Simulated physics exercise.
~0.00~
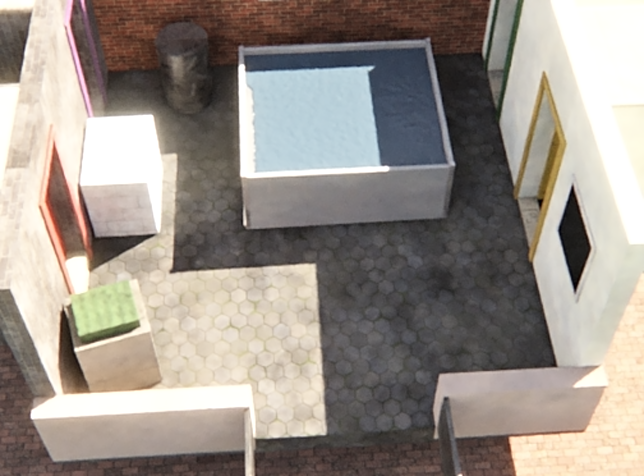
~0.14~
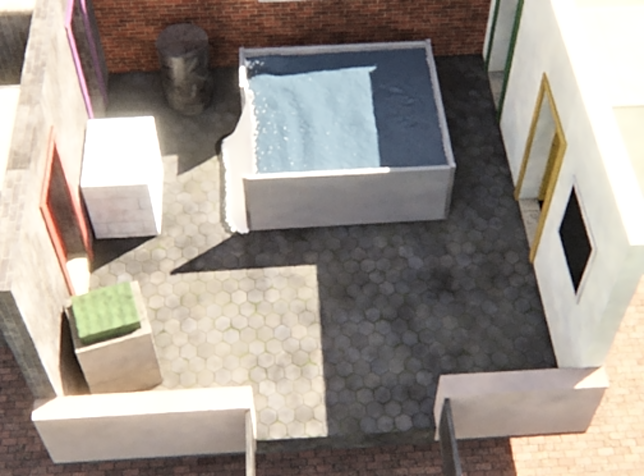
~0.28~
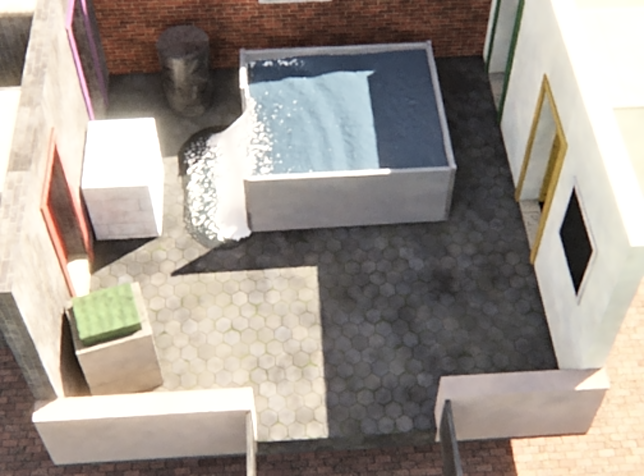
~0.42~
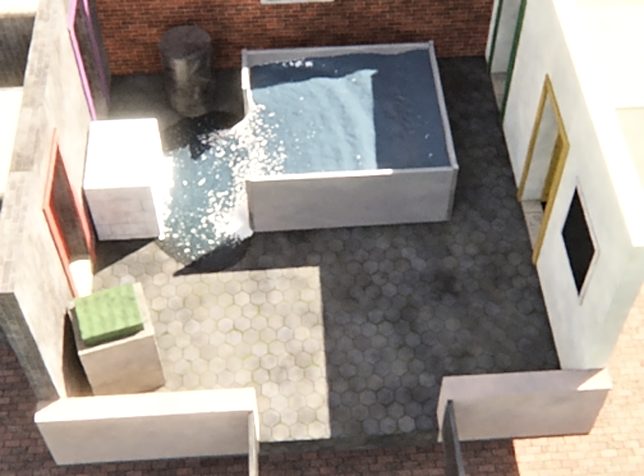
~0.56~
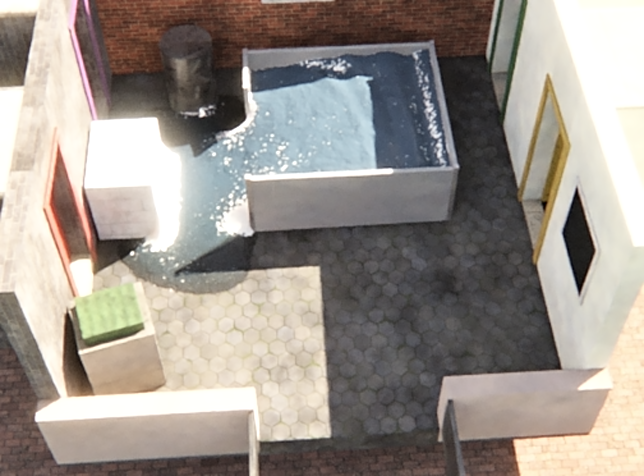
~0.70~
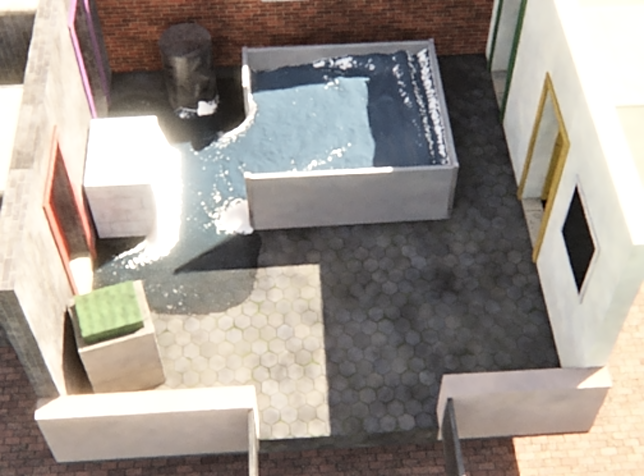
The clip shows a walled yard from above with a rectangular tank of still water; then the tank's left wall opens, and foaming water pours out, spreading across the paving around a white block and toward the near left.
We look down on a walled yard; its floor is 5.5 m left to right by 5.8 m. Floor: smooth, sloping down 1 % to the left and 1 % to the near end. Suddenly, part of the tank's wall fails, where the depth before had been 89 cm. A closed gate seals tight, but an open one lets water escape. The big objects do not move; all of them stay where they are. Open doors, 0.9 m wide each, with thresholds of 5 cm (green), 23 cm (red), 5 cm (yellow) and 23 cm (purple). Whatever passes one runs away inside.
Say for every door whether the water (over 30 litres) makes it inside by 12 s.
At the end, the green door will overshoot the limit, the red door will overshoot the limit, the yellow door will overshoot the limit, the purple door will overshoot the limit.
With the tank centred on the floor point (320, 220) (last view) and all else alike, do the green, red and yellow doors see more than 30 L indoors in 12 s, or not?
At the green door the limit is surpassed, at the red door surpassed, at the yellow door surpassed.
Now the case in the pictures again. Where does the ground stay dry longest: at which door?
Last: Yellow.
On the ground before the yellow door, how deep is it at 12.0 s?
Around 10.0 cm deep.
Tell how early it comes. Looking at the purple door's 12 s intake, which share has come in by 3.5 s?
Estimate: Around 80 per cent.
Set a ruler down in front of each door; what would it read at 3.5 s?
Depth readings (cm): Green = 10; red = 23; yellow = 0; purple = 34.
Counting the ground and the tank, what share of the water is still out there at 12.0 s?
About 60 per cent.
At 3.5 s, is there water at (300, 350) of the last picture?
By then the spot is drenched.
After 1.4 s water covers 30 % of the floor and is deepest (70 cm) near (169, 200); green door not reached, red door 25 cm at the sill, 1 L in, yellow door not reached, purple door 41 cm at the sill, 48 L in.
After 2.2 s water covers 50 % of the floor and is deepest (56 cm) near (169, 200); green door not reached, red door 38 cm at the sill, 41 L in, yellow door not reached, purple door 40 cm at the sill, 123 L in.
After 3.5 s water covers 70 % of the floor and is deepest (48 cm) near (101, 194); green door 10 cm at the sill, 16 L in, red door 23 cm at the sill, 106 L in, yellow door not reached, purple door 34 cm at the sill, 227 L in.
After 7.0 s water covers 95 % of the floor and is deepest (24 cm) near (88, 334); green door 12 cm at the sill, 146 L in, red door 20 cm at the sill, 116 L in, yellow door 9 cm at the sill, 17 L in, purple door 18 cm at the sill, 287 L in.
After 12.0 s water covers 100 % of the floor and is deepest (18 cm) near (78, 431); green door 8 cm at the sill, 229 L in, red door 16 cm at the sill, 116 L in, yellow door 10 cm at the sill, 108 L in, purple door 12 cm at the sill, 287 L in.
